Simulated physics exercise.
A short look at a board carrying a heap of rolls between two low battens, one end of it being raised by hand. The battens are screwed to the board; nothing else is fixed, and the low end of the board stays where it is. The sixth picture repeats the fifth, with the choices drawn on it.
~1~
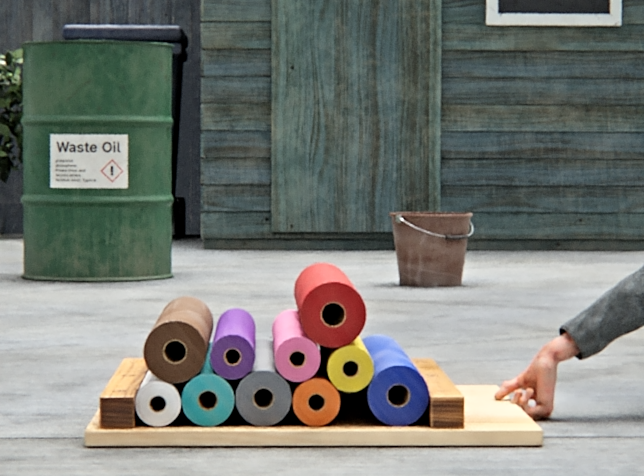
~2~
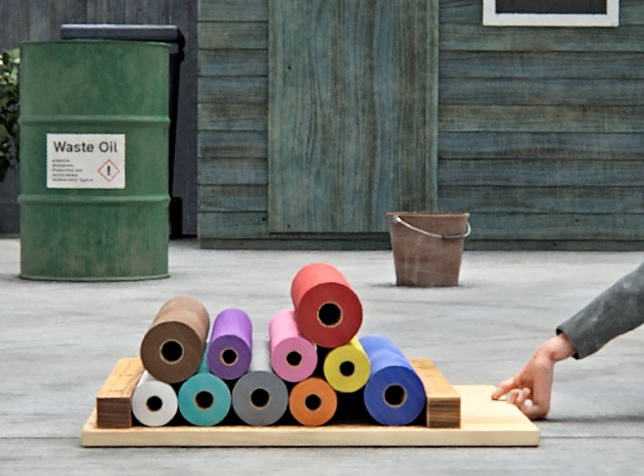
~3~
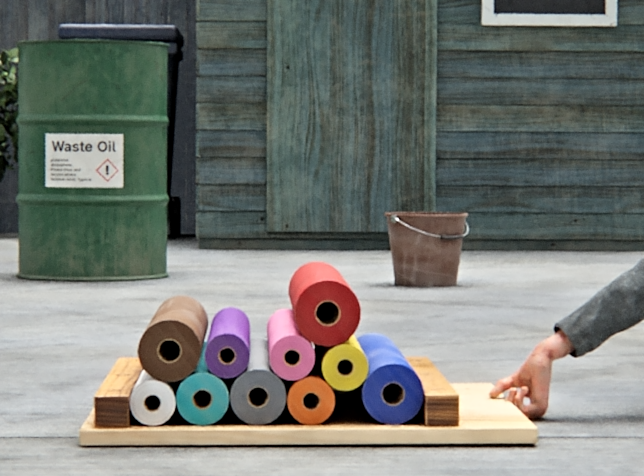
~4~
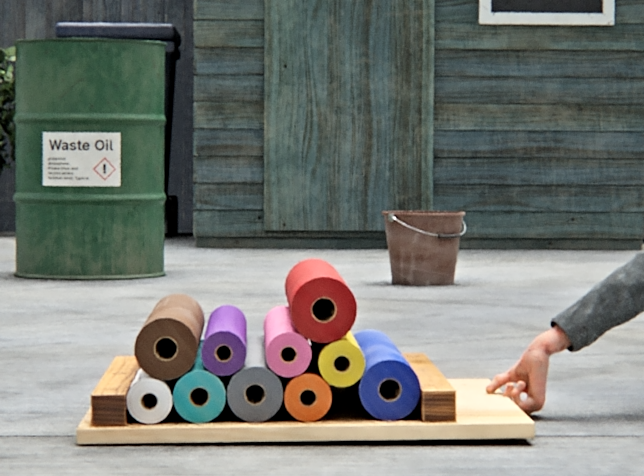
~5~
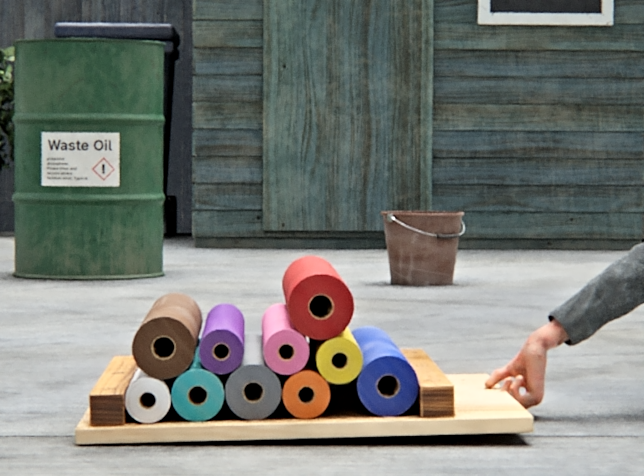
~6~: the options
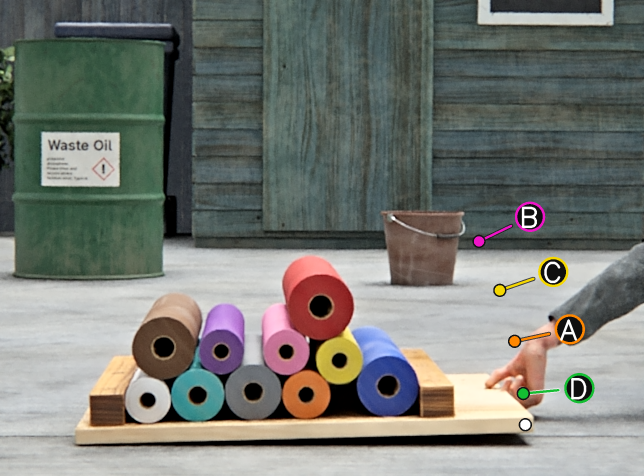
A hand in a grey sleeve reaches in from the right to the end of a pale board on a grey floor, seen from the front before a weathered green wooden wall. Between two low wooden battens lie white, turquoise, grey, orange and blue rolls, with brown, purple, pink, yellow and red above, a green drum and brown bucket behind. The fingers raise the board's right end slightly while the view shifts marginally.
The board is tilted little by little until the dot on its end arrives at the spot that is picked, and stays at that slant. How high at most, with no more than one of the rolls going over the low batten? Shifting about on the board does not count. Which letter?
Up to B.
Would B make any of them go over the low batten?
Yes.
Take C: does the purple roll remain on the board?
The purple roll: Yes.
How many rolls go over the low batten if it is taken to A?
It comes to none.
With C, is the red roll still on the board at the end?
Yes.
On the marked copy, A at (515, 341); B at (479, 242); C at (500, 290); D at (523, 393); the white dot at (525, 425).
Following B. Soon after the start, board at 16°.
Later, board at 26°.
In the end, board at 26°, one over the low batten (brown).
As for the rest, A none over the low batten; C one over the low batten (brown); D none over the low batten.
